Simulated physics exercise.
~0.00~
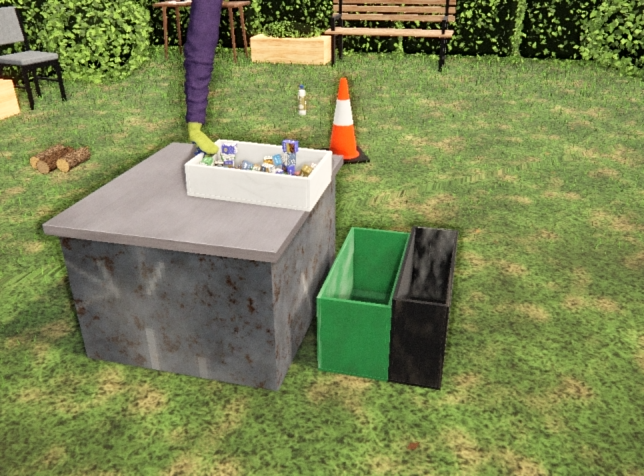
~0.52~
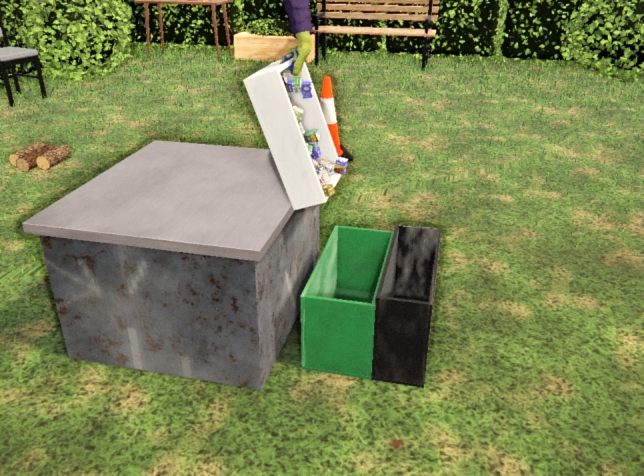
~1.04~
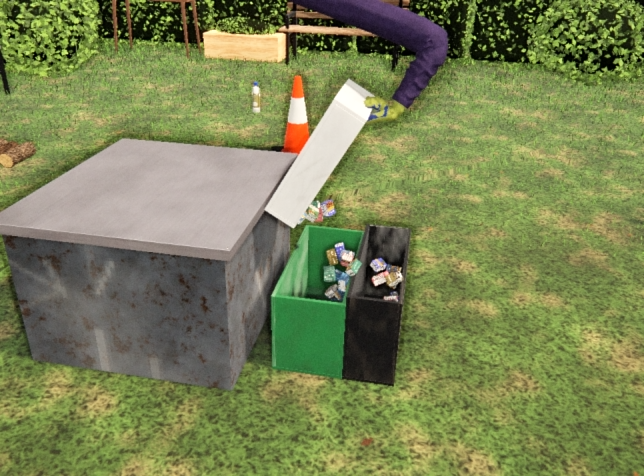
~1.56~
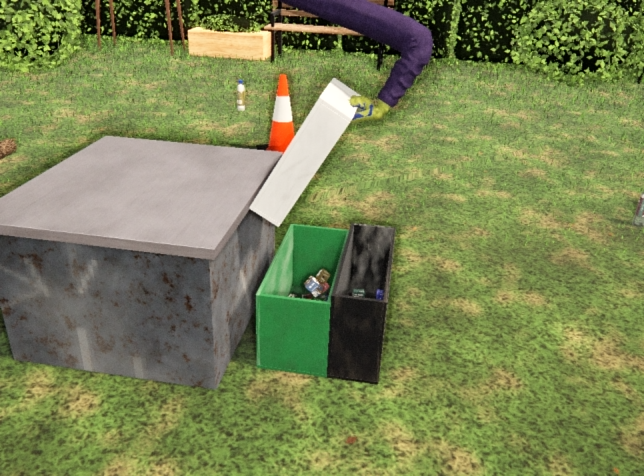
A white tote full of small cartons was lifted and tipped over the edge of a rusty bench by a purple-sleeved arm with a yellow-green glove, spilling its load into the green bin and the black box, where the cartons settled.
